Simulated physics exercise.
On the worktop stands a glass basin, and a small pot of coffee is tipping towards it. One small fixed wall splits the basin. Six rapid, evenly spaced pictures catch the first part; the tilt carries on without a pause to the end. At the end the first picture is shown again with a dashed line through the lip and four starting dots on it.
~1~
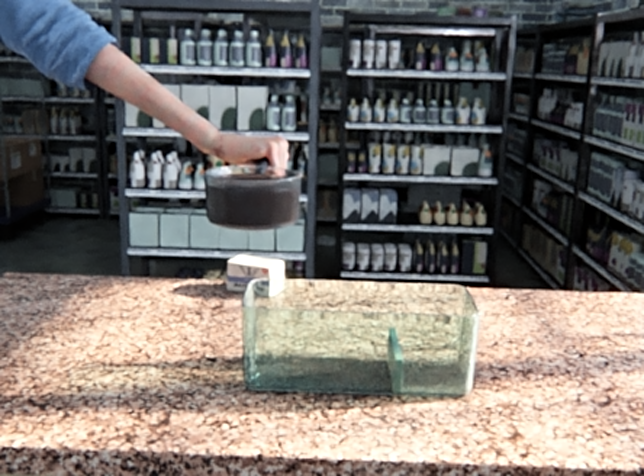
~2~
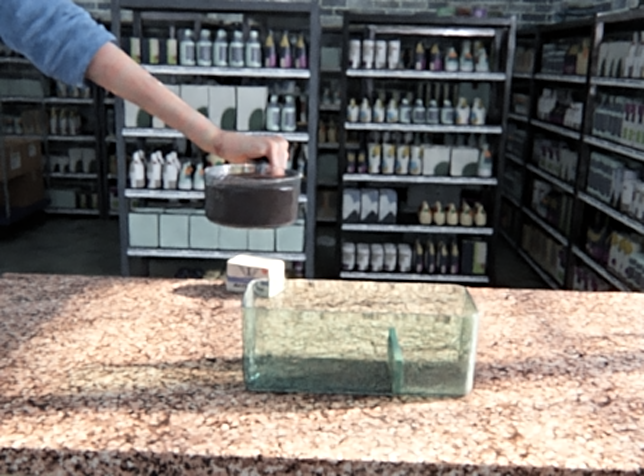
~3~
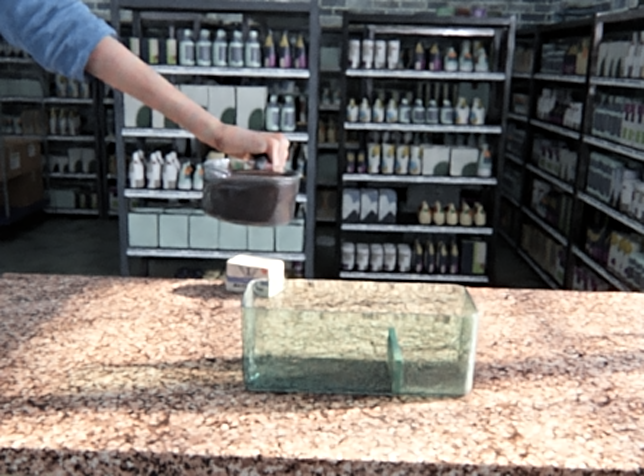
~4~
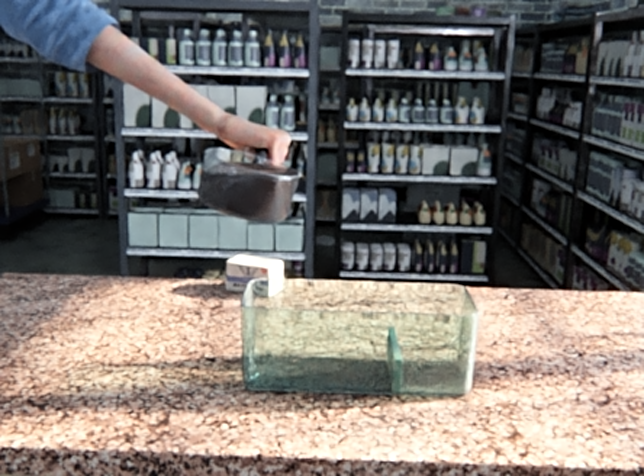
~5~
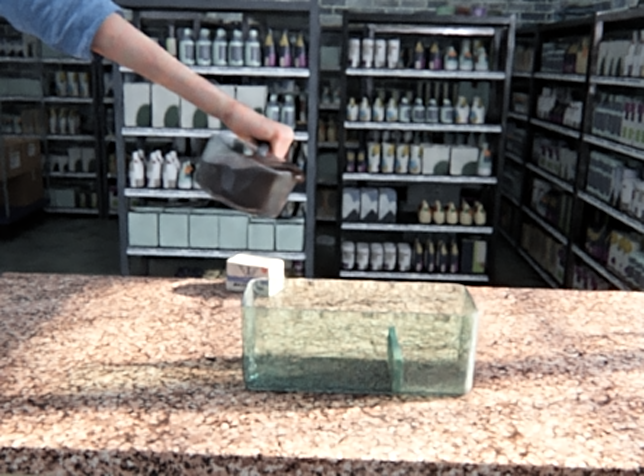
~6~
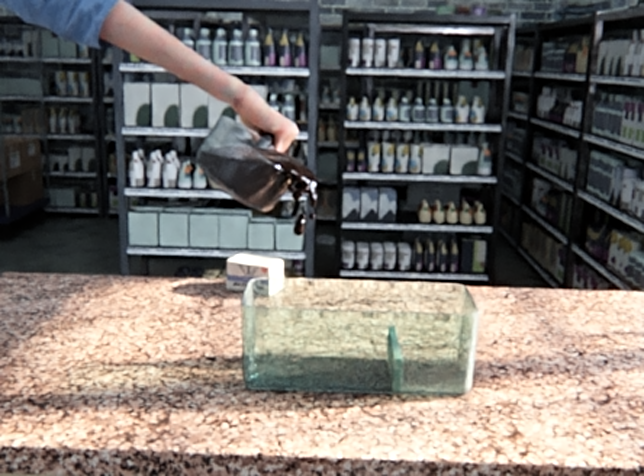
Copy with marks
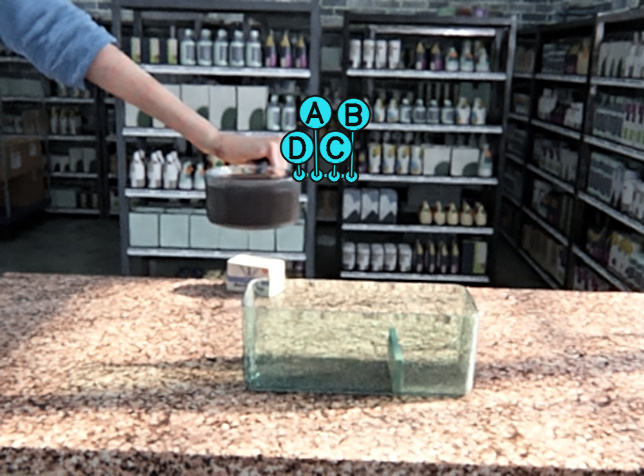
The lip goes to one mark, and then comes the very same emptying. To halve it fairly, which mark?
Take A.
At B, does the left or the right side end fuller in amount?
More ends on the right.
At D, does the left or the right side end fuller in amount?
More ends on the left.
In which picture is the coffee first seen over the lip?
Picture 5.
In cyan, A at (316, 175); B at (351, 176); C at (334, 175); D at (299, 174).
If A is chosen, about 49 % ends left of the wall and 49 % right of it.
If B is chosen, about 16 % ends left of the wall and 84 % right of it.
If C is chosen, about 18 % ends left of the wall and 81 % right of it.
If D is chosen, about 83 % ends left of the wall and 16 % right of it.
